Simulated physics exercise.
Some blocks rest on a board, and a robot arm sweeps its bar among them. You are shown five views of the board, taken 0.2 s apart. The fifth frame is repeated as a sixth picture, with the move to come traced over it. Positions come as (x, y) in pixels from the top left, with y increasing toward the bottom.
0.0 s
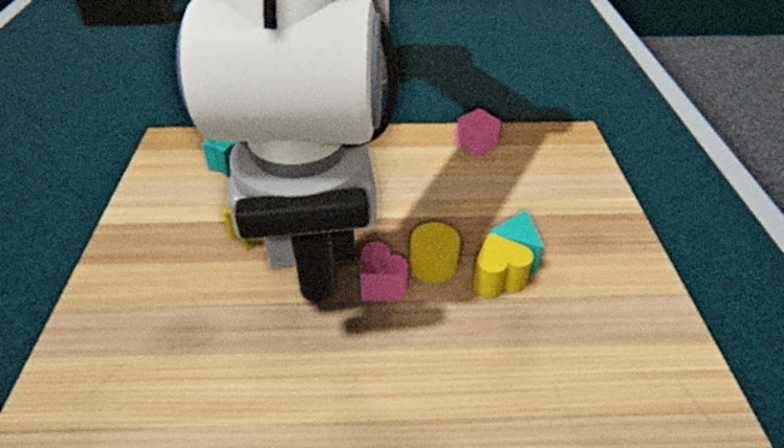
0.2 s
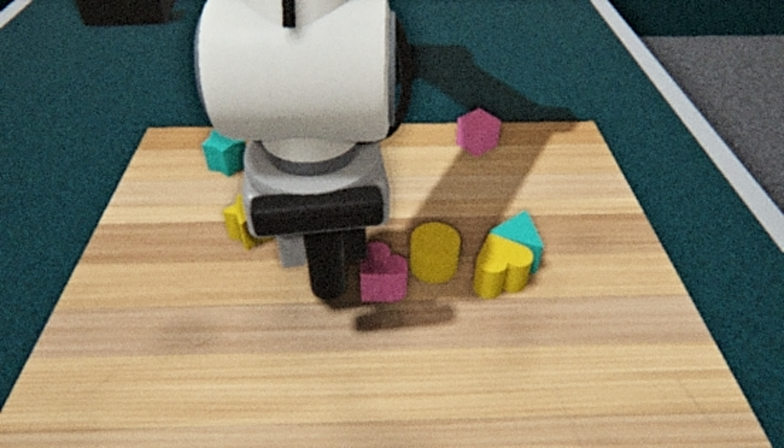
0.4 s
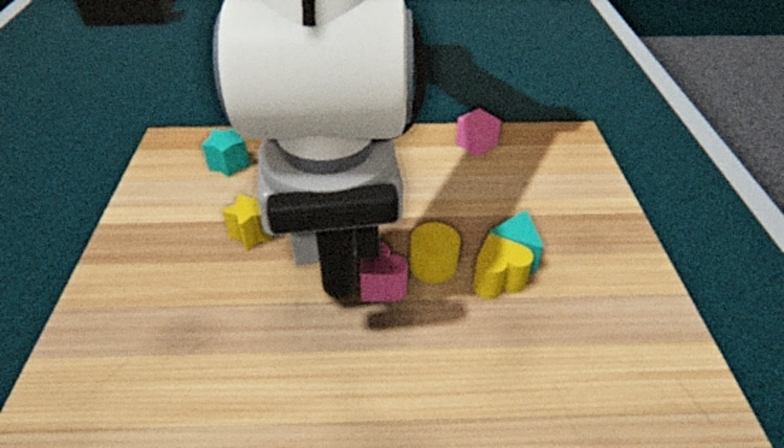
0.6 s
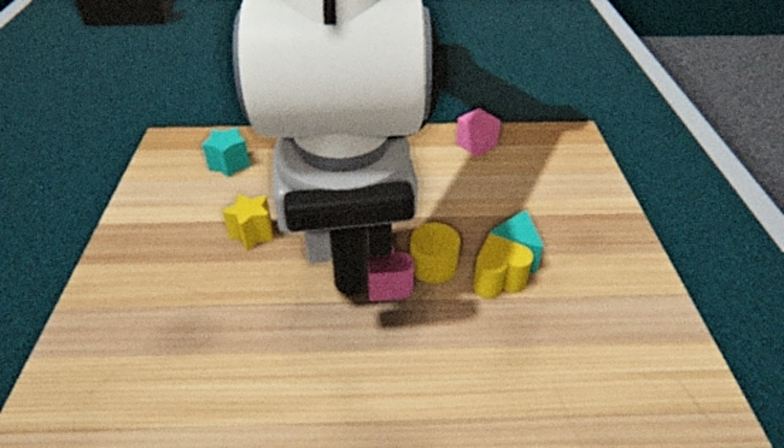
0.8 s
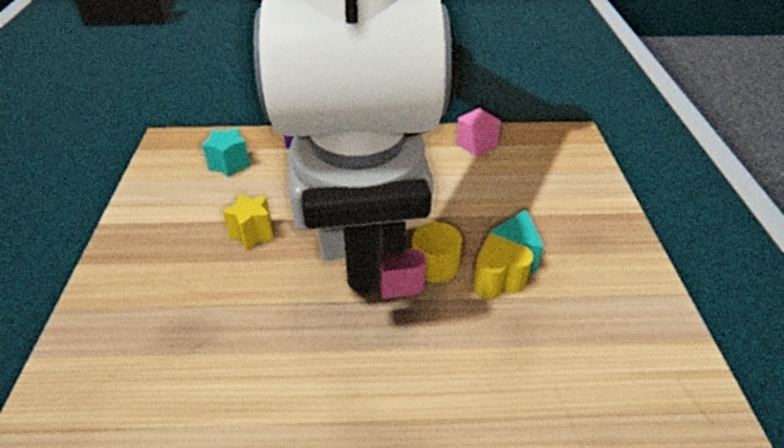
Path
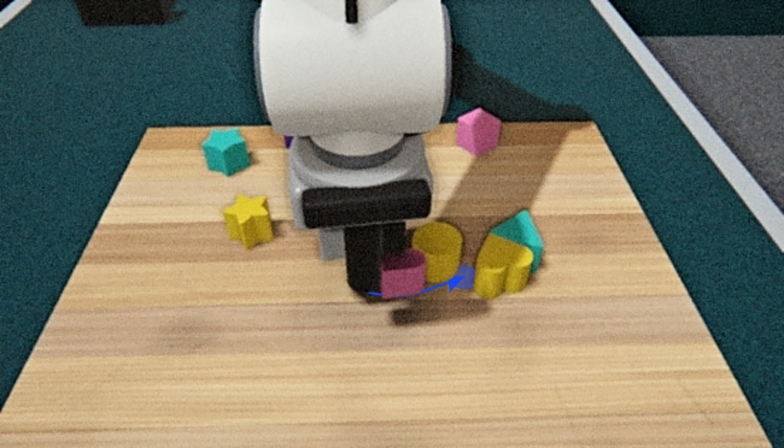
The clip opens with a robot arm holding its dark bar just left of a pink heart-shaped block, with yellow and turquoise blocks nearby on a wooden board. The arm slides right, uncovering a yellow star-shaped block behind it, then nudges the pink block slightly right, close against the yellow circular block.
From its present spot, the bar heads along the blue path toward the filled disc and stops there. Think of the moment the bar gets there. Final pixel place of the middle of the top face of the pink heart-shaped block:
It will end up at (489, 231).
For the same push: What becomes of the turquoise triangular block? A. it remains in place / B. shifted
My answer is option B.
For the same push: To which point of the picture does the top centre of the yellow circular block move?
I predict (474, 205).
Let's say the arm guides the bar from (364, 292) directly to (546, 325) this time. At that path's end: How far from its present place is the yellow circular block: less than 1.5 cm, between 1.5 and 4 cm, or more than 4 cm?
Once the path is done, the yellow circular block lies 1.5 to 4 cm from its present place.
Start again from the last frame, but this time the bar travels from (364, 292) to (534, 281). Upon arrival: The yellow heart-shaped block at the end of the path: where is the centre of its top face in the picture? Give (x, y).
Located at (582, 259).
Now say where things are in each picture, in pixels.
Lower end of the bar at (317, 289), tops of blocks, pink heart-shaped block at (381, 260), yellow circular block at (436, 238), yellow heart-shaped block at (503, 254), turquoise triangular block at (520, 229), in the first picture.
Bar at (328, 287), blocks as before, in the second picture.
Bar at (339, 285), blocks as before, in the third picture.
Bar at (351, 283), pink heart-shaped block at (387, 258), in the fourth picture.
Bar at (364, 281), pink heart-shaped block at (399, 255), yellow circular block at (438, 238), yellow heart-shaped block at (503, 254), turquoise triangular block at (520, 229), in the fifth picture.
The drawn path runs from (364, 292) over (400, 296) and (433, 288) to (464, 277).
On the path given first. One third of the way, bar at (401, 285); pink heart-shaped block at (435, 257); yellow circular block at (453, 231).
Two thirds of the way, bar at (435, 276); pink heart-shaped block at (465, 246), turned 30° anticlockwise; yellow circular block at (467, 218); yellow heart-shaped block at (511, 254).
At the end, bar at (465, 266); pink heart-shaped block at (489, 231), turned 50° anticlockwise; yellow circular block at (474, 205); yellow heart-shaped block at (519, 256); turquoise triangular block at (530, 223), turned 40° clockwise.
